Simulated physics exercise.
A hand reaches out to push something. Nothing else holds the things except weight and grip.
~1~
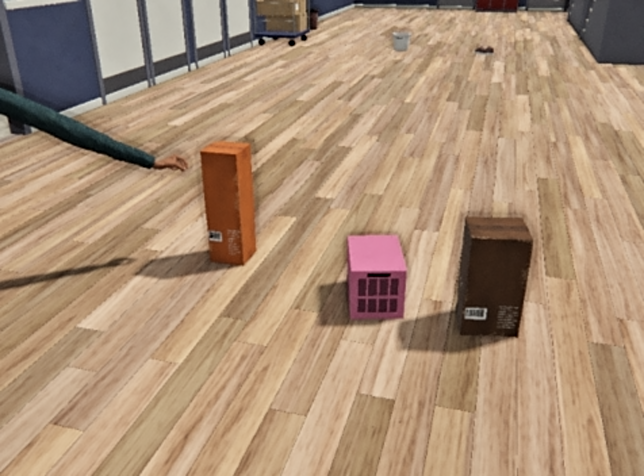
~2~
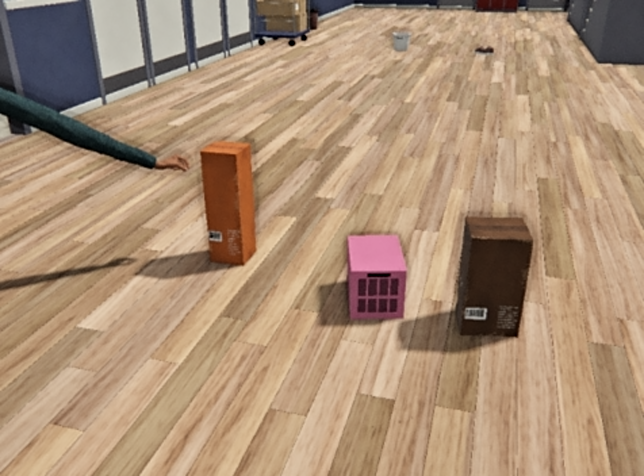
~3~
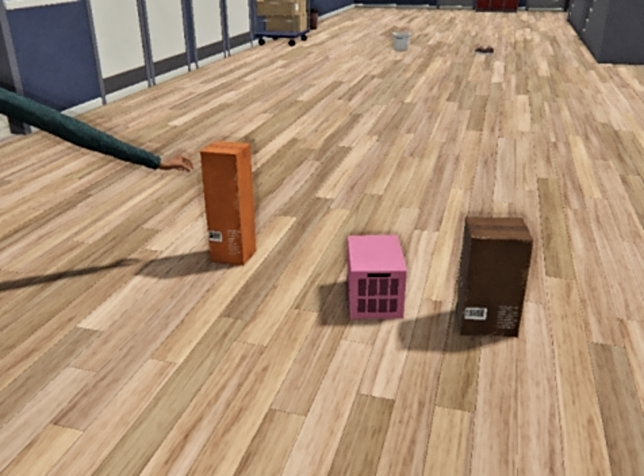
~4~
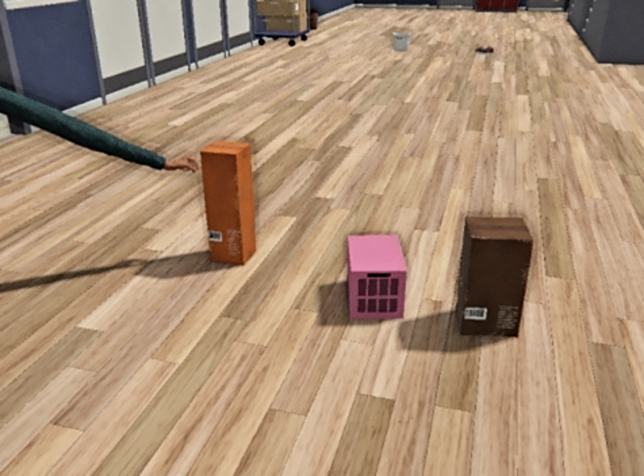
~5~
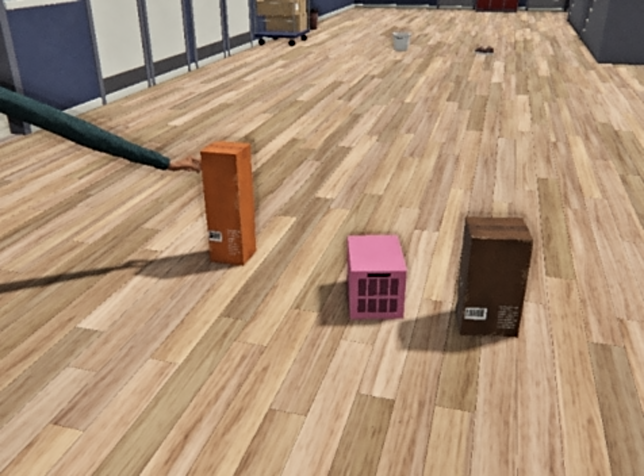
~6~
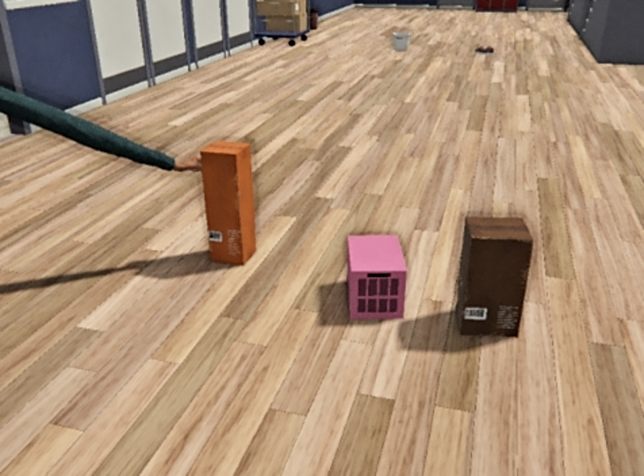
On a wood-plank floor in a large room, a tall orange box, a pink crate and a dark brown box stand apart as a dark-sleeved arm reaches in from the left. The hand moves slightly right until its fingers are at the orange box's upper side, while all three objects stay still.
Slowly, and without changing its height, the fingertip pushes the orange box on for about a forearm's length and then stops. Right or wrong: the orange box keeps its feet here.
Wrong, it falls.
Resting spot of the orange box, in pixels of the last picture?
It finishes at around (305, 247).
Then, 0.70 s on from there, orange box turned 16° from how it was put near (245, 203).
Then, 1.30 s on from there, orange box turned 53° from how it was put near (282, 218).
Then, 1.60 s on from there, orange box on its side near (303, 234).
In the end, toppled on the floor, orange box. At the end, from the last picture's camera, orange box near (305, 247).
